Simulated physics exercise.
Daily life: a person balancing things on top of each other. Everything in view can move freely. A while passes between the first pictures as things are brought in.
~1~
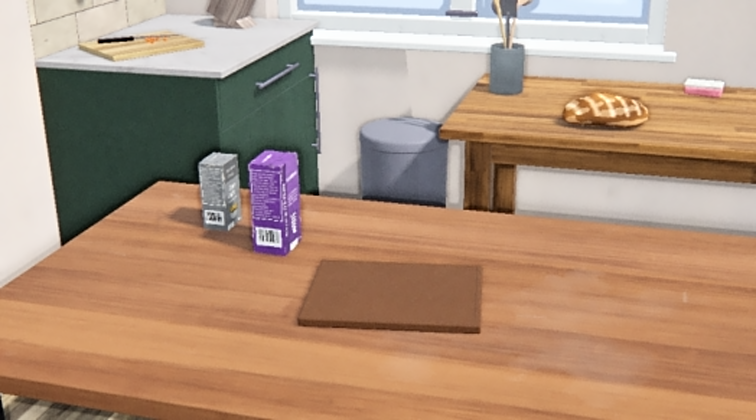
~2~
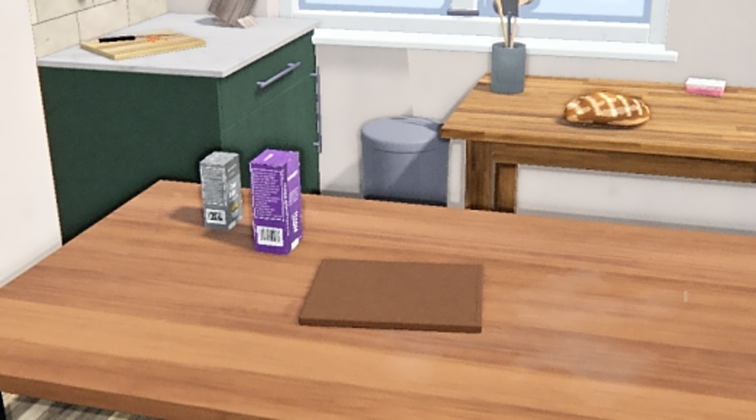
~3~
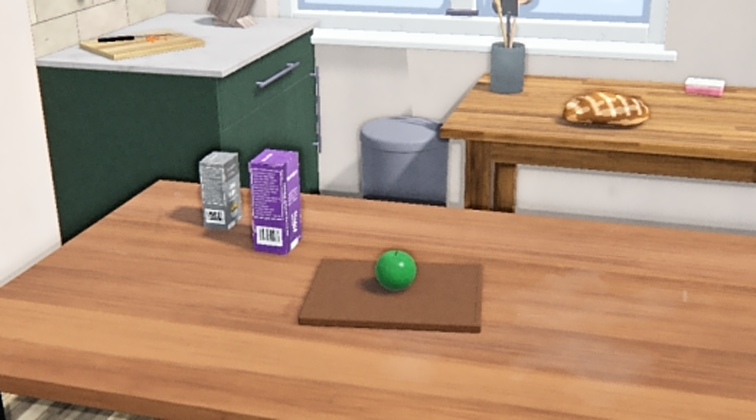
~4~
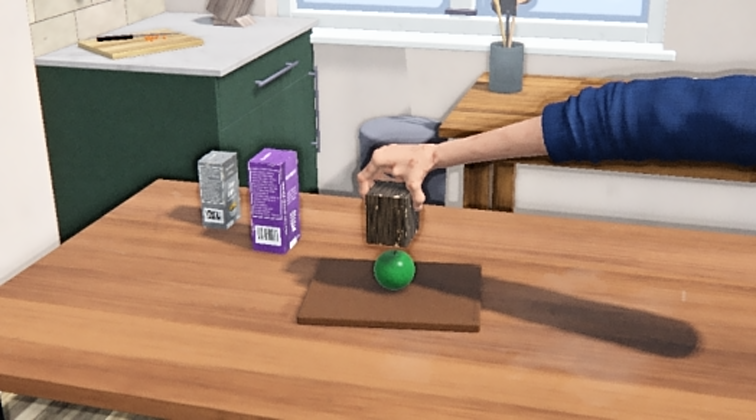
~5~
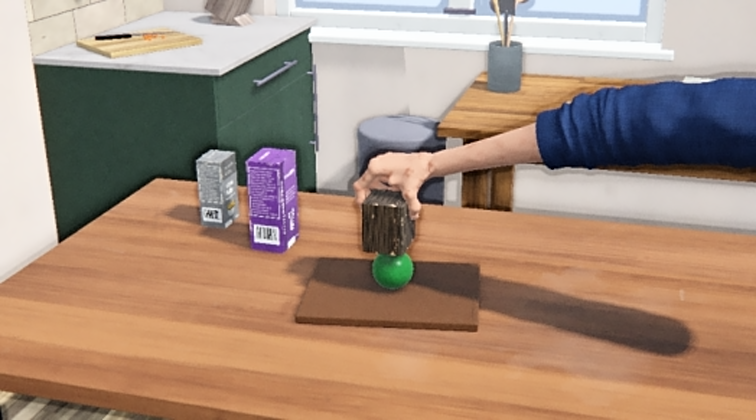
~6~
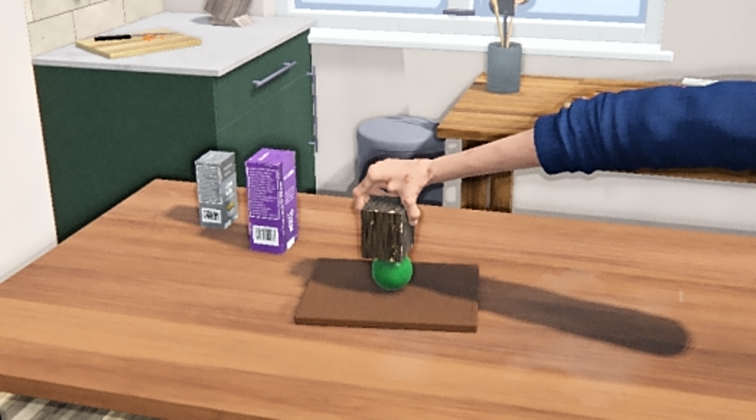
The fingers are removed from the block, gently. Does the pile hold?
The build does not stay upright.
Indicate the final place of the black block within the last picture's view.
At about (313, 260).
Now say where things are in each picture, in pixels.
The last thing is not in view yet, in the first frame.
The last thing is not in view yet; brown tray (396, 293), in the second frame.
The last thing is not in view yet; green apple (395, 270), in the third frame.
Coming down; black block (393, 212); brown tray (394, 292), in the fourth frame.
Coming down; black block (389, 221); green apple (393, 269), in the fifth frame.
Set down, still held; black block (388, 227); brown tray (392, 293), in the sixth frame.
Then, 0.50 s later than the last frame, black block now fallen.
Then, 0.60 s later than the last frame, things are still on the move.
When it is over, fallen, black block; the other 4 as before. End places, in pixels of the last picture, black block near (313, 260). The pile comes apart.
